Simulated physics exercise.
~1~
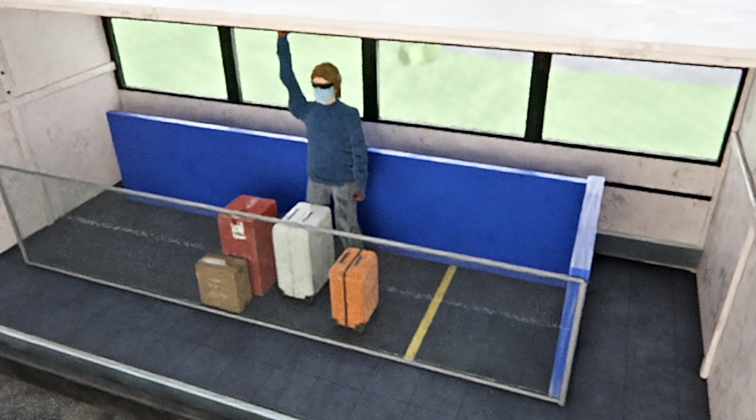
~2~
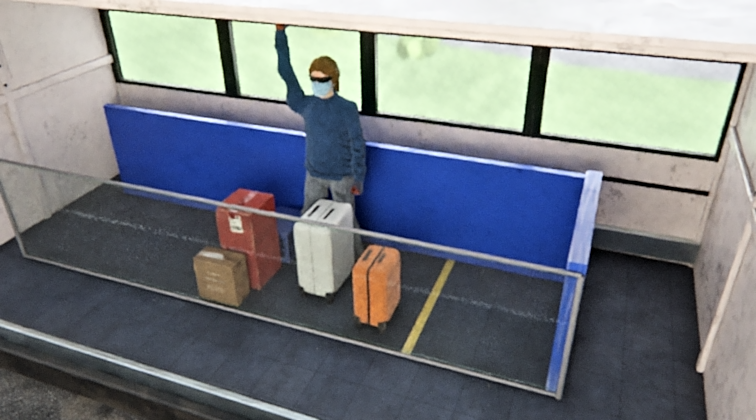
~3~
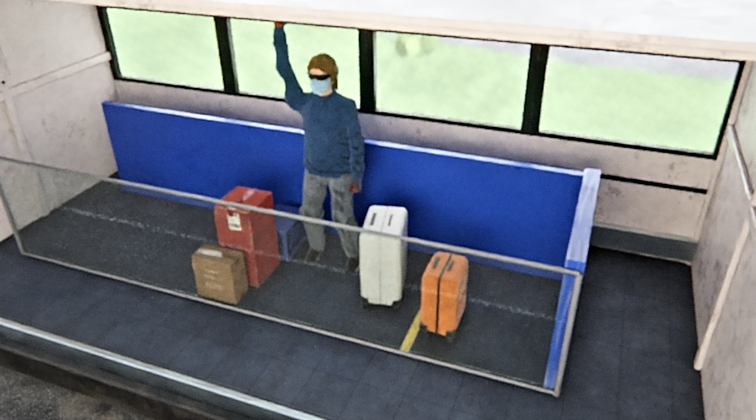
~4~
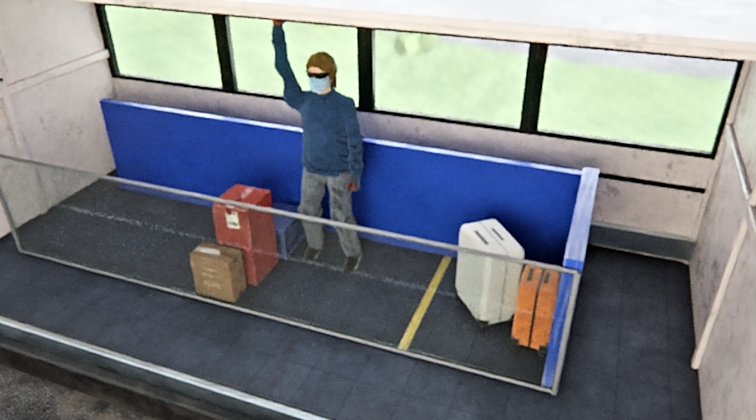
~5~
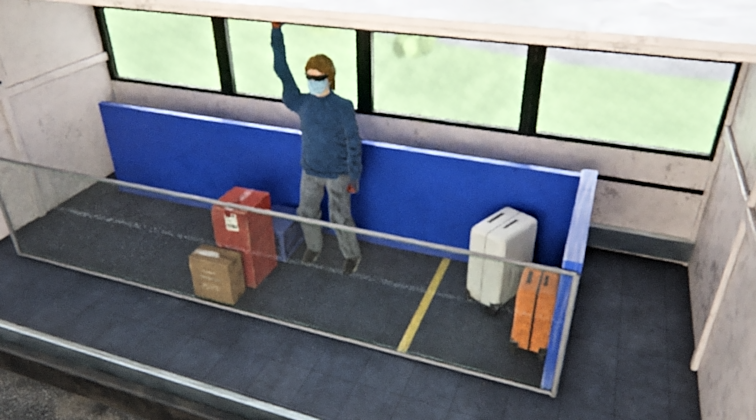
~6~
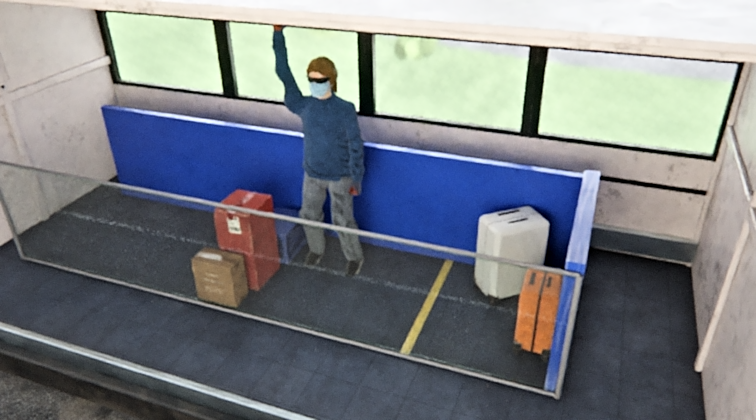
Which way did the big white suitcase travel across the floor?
The big white suitcase moved to the right, going past the yellow line.
